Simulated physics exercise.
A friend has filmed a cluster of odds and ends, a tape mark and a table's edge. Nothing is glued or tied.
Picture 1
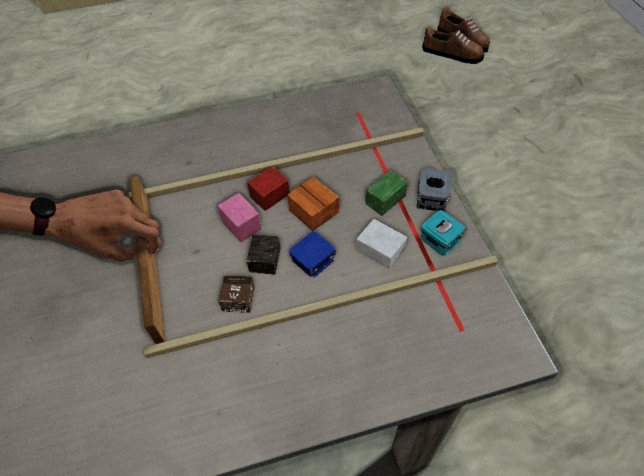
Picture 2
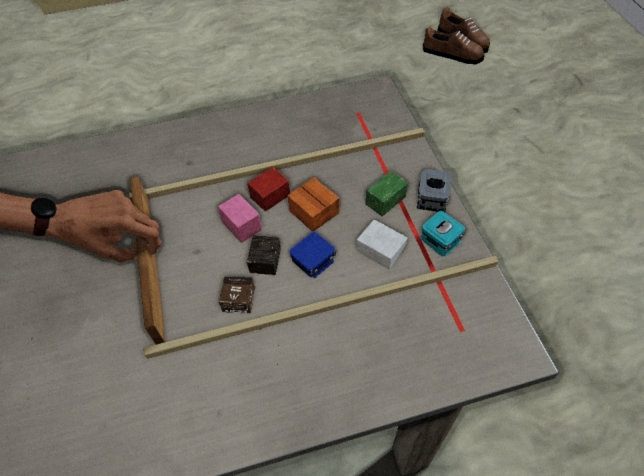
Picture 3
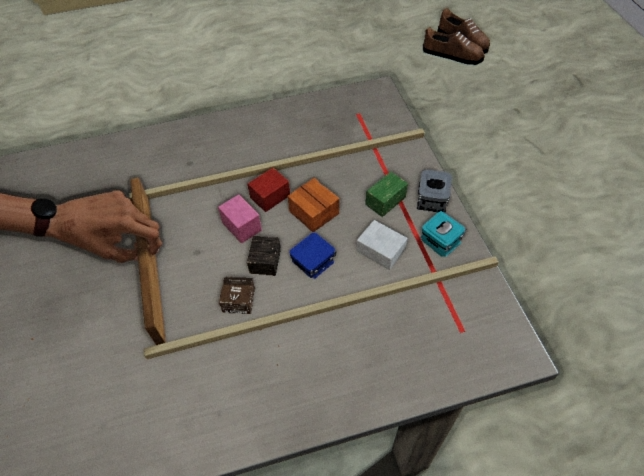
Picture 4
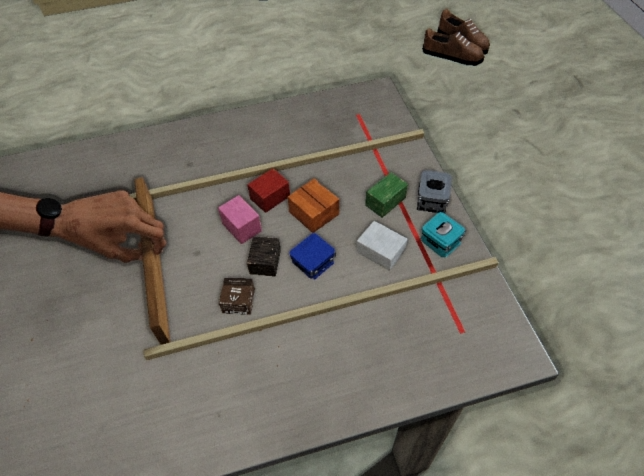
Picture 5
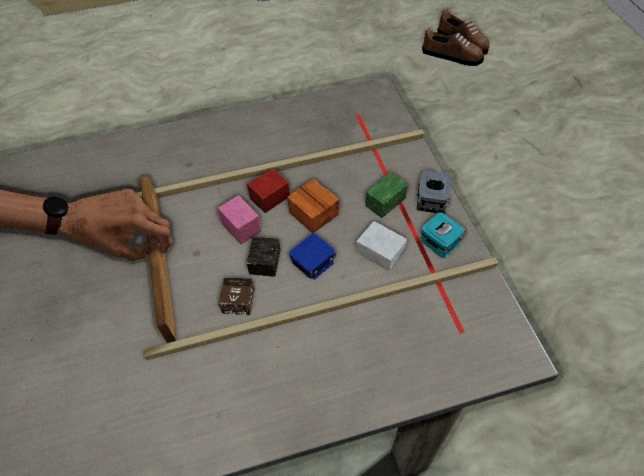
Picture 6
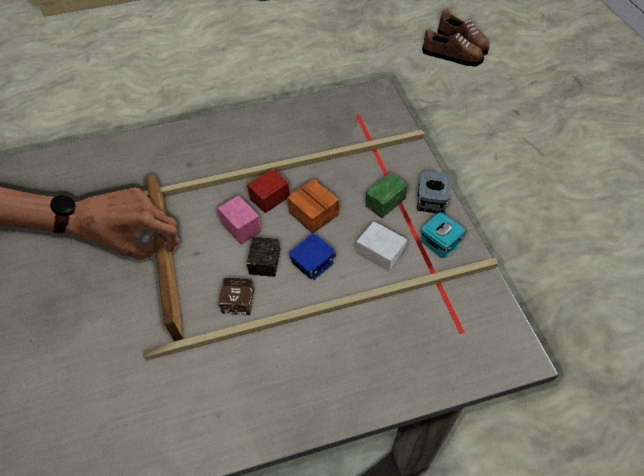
A hand gripping a wooden board at the left of a grey table held almost still, then slid it slightly right between two thin rails, while the small coloured blocks and cases stayed put.
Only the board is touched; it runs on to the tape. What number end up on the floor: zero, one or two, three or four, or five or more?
In the end the number that fall off is three or four.
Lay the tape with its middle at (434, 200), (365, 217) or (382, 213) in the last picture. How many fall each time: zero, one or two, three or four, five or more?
Taking them in turn, 5 or more; one or two; either three or four.
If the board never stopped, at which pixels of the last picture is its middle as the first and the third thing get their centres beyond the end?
Its middle is around (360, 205) and later (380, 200).
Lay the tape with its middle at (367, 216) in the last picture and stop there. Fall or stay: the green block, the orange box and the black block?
The green block holds on; the orange box stays on; the black block remains up.
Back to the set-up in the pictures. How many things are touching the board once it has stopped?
It touches 4.
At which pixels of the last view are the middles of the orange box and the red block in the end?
Near (438, 182) and (393, 155).
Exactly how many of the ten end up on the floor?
It comes to 4.
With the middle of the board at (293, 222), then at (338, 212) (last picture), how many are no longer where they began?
7 and 10.
Early on, none off yet; grey case at rest near (434, 193); turquoise case at rest near (442, 236); green block at rest near (386, 195).
A while later, none off yet; grey case moving near (440, 192); turquoise case travelled a little near (453, 235); green block travelled a little near (405, 191).
Finally, the number that fall off is three or four; lost, white block, green block, turquoise case and grey case.
